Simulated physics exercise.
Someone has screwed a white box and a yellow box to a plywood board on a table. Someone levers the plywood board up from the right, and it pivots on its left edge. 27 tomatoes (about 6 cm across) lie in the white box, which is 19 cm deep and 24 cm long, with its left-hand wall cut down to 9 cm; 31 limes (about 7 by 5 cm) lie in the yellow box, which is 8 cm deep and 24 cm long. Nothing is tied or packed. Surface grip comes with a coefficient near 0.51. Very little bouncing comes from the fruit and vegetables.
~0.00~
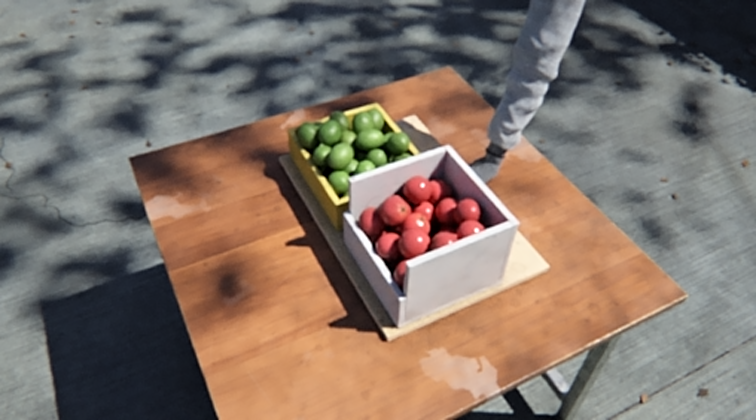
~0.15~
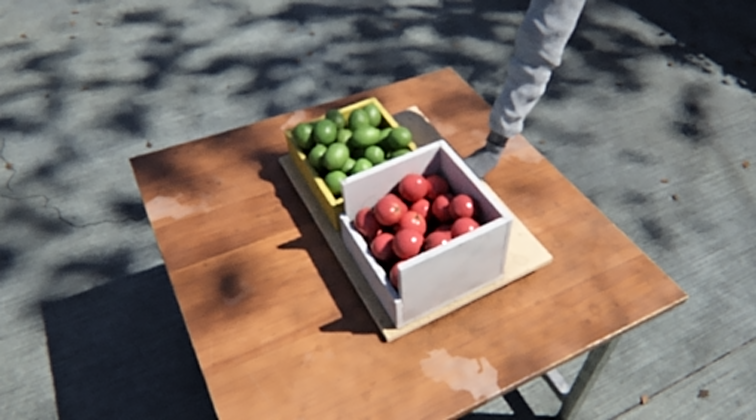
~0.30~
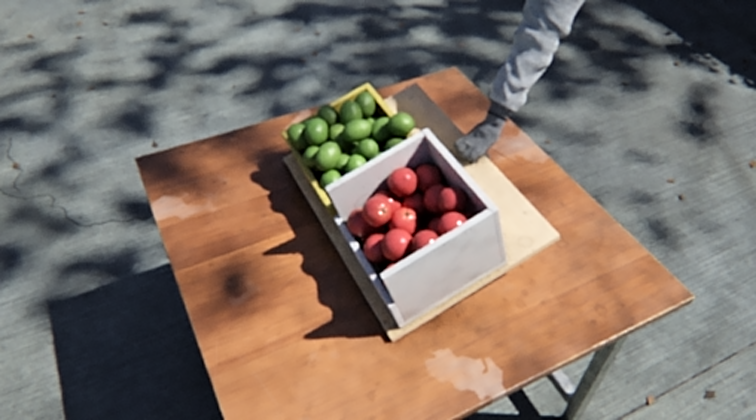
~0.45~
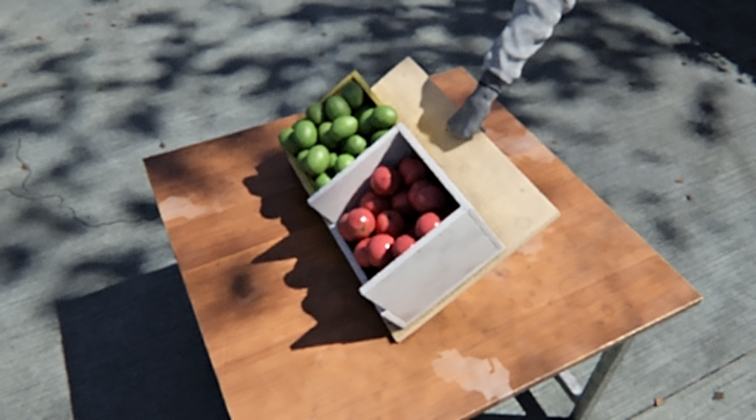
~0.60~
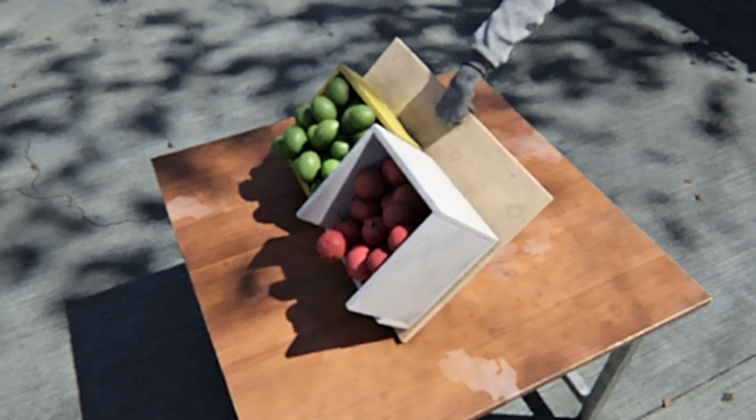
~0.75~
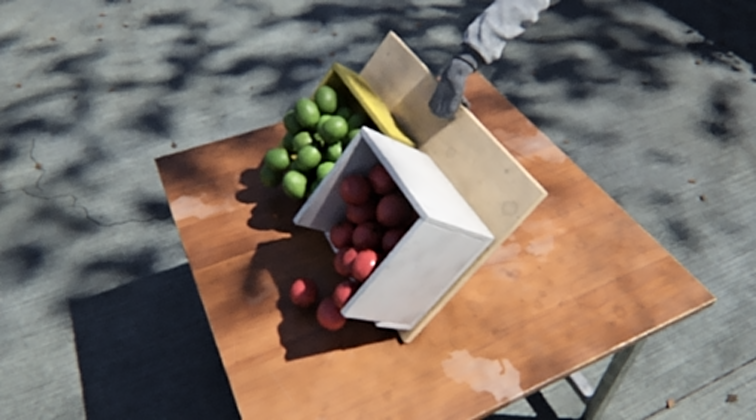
A plywood board holding a white box of tomatoes and a yellow box of green fruit was levered up from the right by a gloved hand, tilting steeply until a few tomatoes tumbled out.
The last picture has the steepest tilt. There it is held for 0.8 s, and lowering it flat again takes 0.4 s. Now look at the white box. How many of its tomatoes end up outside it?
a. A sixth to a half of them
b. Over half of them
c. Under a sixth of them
Option a: A sixth to a half of them.
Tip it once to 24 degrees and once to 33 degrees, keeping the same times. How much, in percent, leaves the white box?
Roughly 10 per cent, then roughly 10 per cent.
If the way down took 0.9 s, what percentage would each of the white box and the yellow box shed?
White box 30, yellow box 20 per cent.
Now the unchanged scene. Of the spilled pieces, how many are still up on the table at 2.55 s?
Count of pieces: About 12.
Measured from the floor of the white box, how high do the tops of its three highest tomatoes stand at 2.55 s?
Near 12 centimetres, I'd say.
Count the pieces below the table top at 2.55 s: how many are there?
The number is close to 8.
After 1.04 s, tilt 49°; 7 of 27 out of the white box and 7 of 31 out of the yellow box.
After 1.40 s, tilt 49°; 8 of 27 out of the white box and 9 of 31 out of the yellow box.
After 1.90 s, tilt 2°; 8 of 27 out of the white box and 10 of 31 out of the yellow box.
Outcome (at 2.55 s), 8 of 27 out of the white box and 10 of 31 out of the yellow box. Asked share, 8 of 27, 30 per cent.
